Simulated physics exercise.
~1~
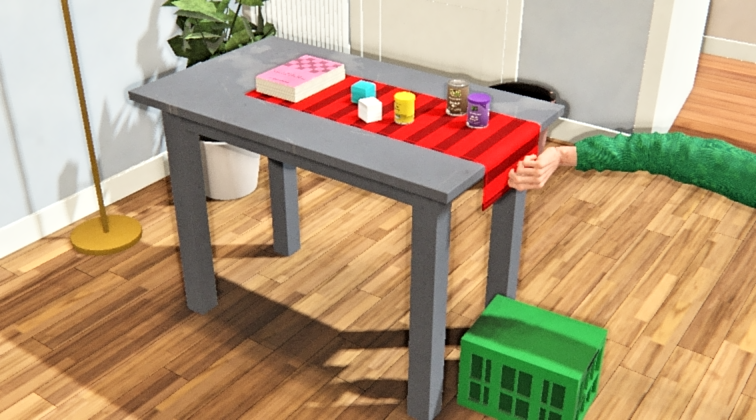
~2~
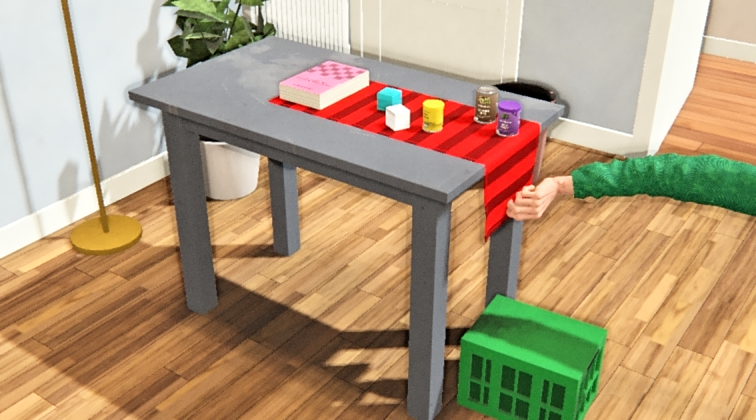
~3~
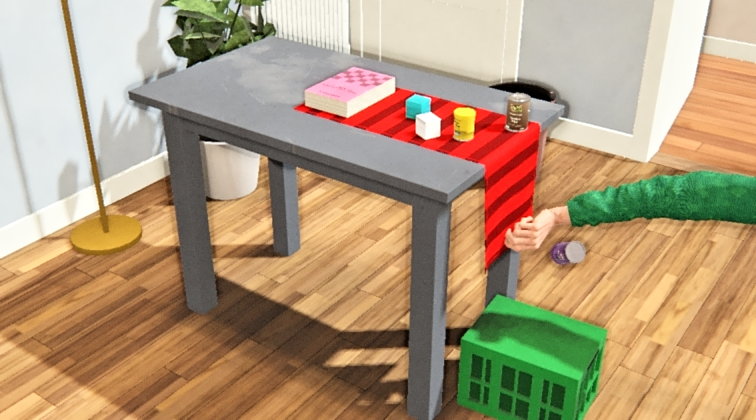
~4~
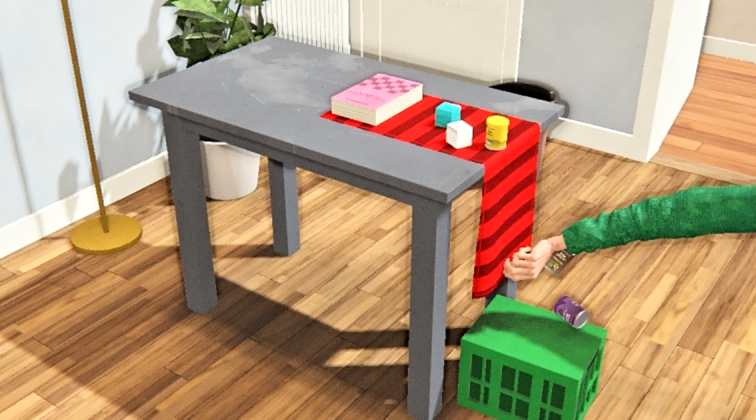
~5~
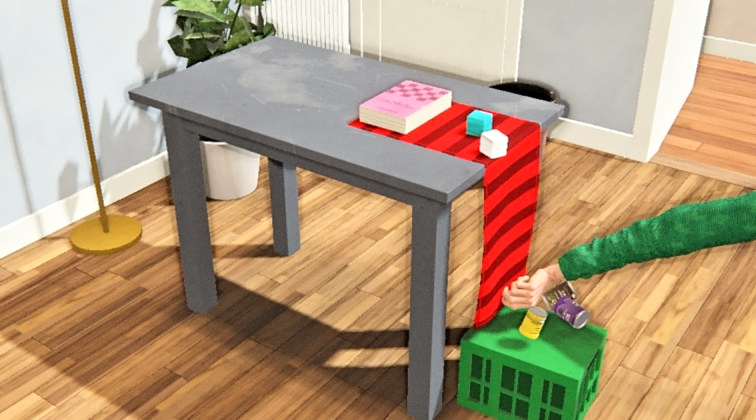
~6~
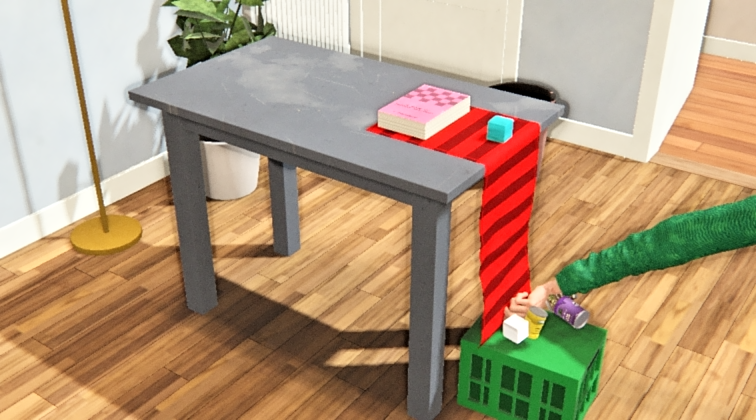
On a grey table, a hand pulls a red scarf down, dropping four small things.
